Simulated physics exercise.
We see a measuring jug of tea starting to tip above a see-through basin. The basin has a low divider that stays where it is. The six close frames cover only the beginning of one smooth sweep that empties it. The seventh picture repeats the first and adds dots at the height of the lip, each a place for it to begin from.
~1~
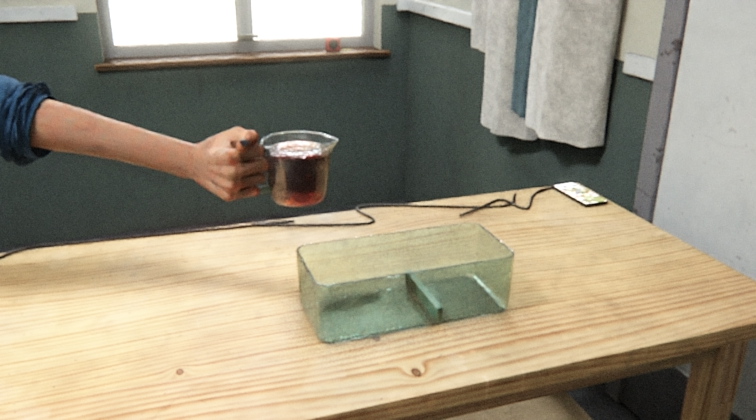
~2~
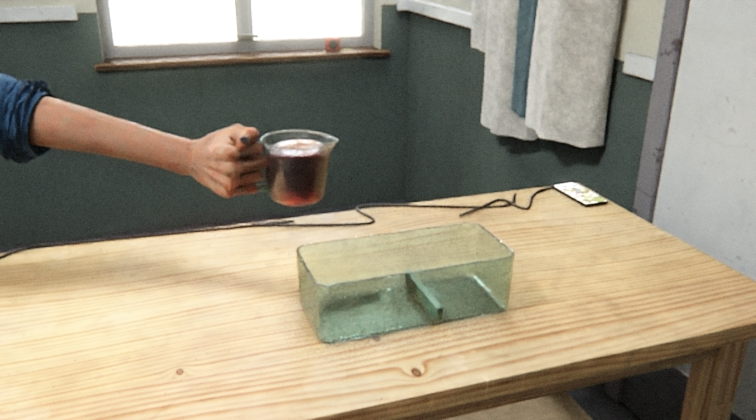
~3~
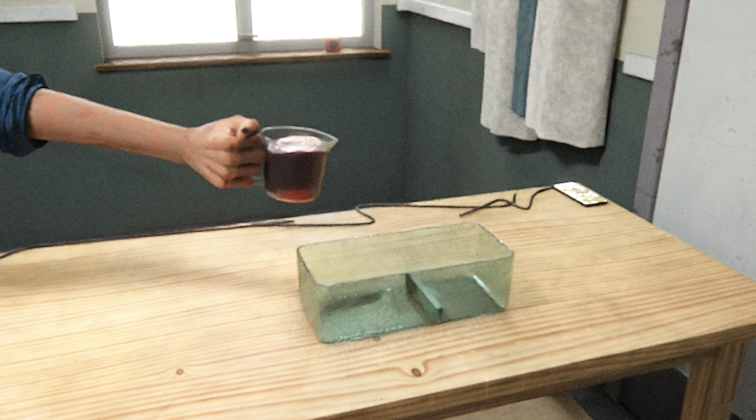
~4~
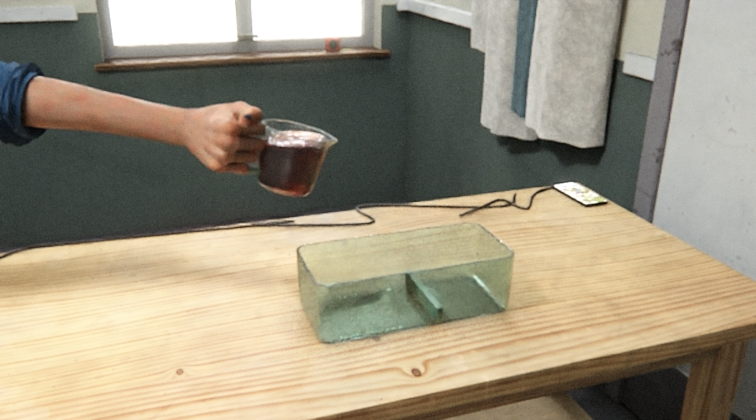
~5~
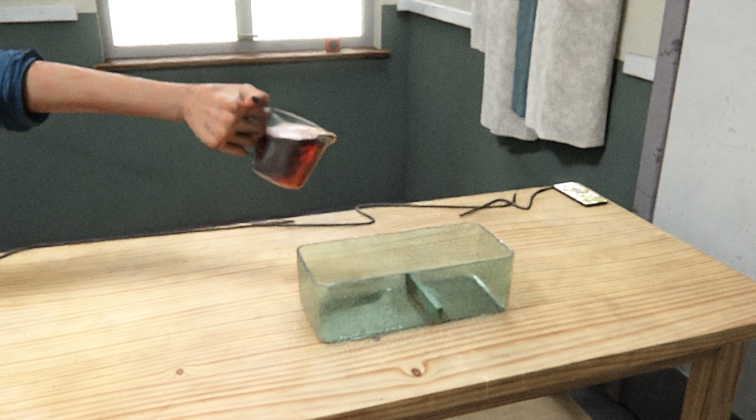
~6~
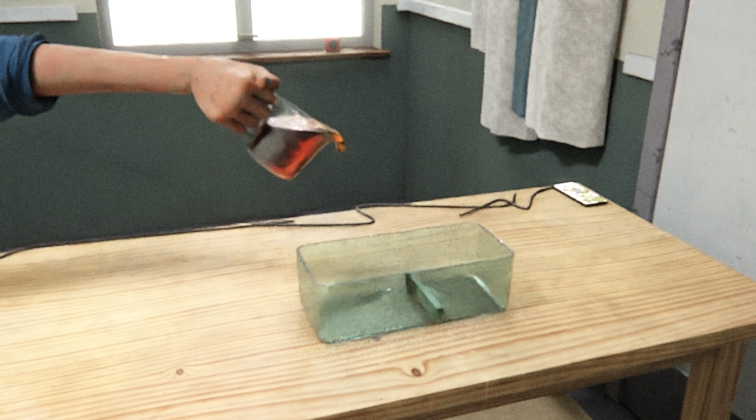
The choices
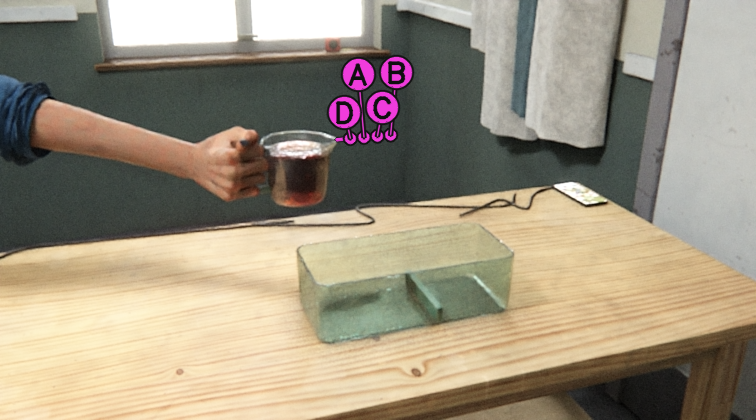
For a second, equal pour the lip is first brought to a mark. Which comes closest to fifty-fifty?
D.
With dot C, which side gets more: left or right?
The right side.
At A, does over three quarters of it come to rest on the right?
No.
On the marked copy, A at (363, 137); B at (390, 135); C at (377, 136); D at (350, 138).
For dot A, about 25 % ends left of the wall and 69 % right of it; 6 % is lost outside.
For dot B, about 18 % ends left of the wall and 75 % right of it; 7 % is lost outside.
For dot C, about 18 % ends left of the wall and 75 % right of it; 6 % is lost outside.
For dot D, about 54 % ends left of the wall and 42 % right of it; 4 % is lost outside.
